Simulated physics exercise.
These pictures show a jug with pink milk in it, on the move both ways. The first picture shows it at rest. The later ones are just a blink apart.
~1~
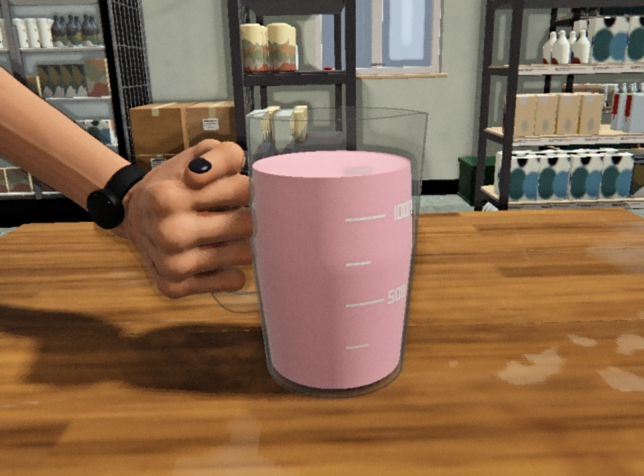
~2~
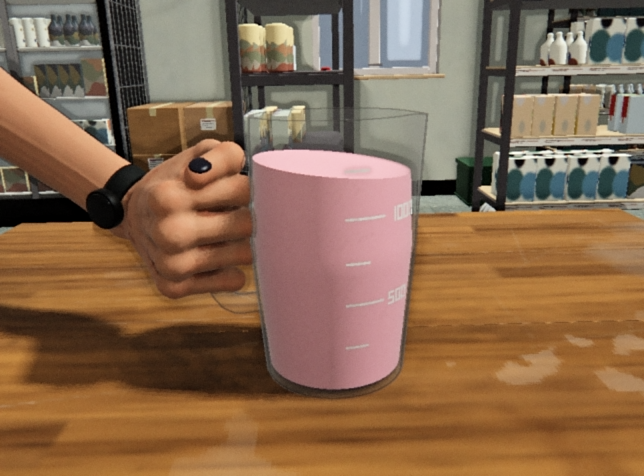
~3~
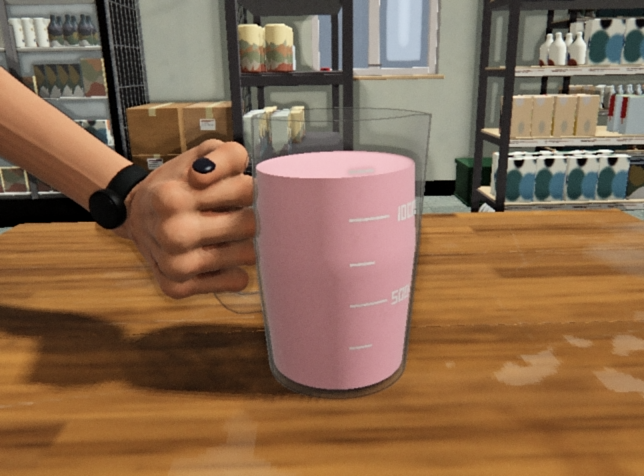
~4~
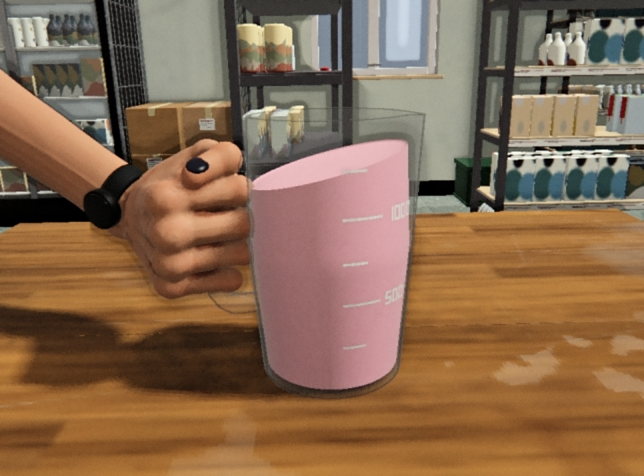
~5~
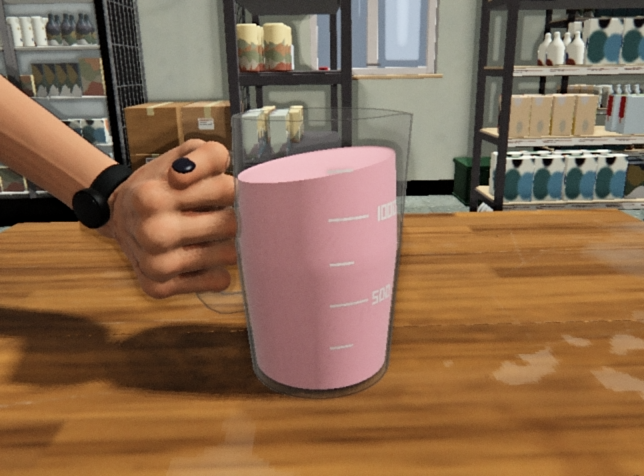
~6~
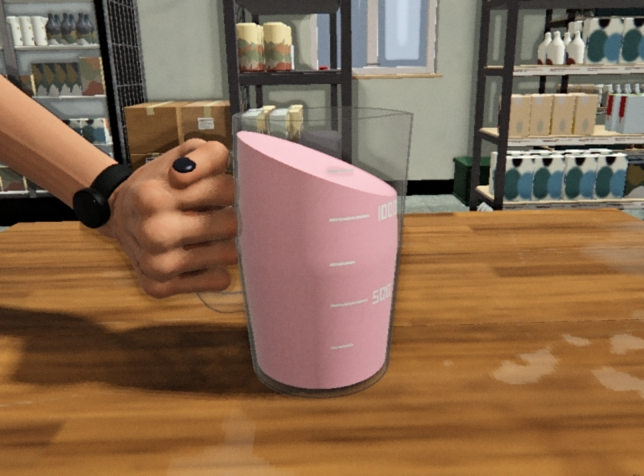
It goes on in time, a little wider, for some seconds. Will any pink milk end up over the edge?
Yes.
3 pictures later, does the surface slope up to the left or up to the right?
Answer: To the right half.
Shortly, the highest wave so far goes over the rim.
At the finish, the highest wave so far goes over the rim; some is on the top.
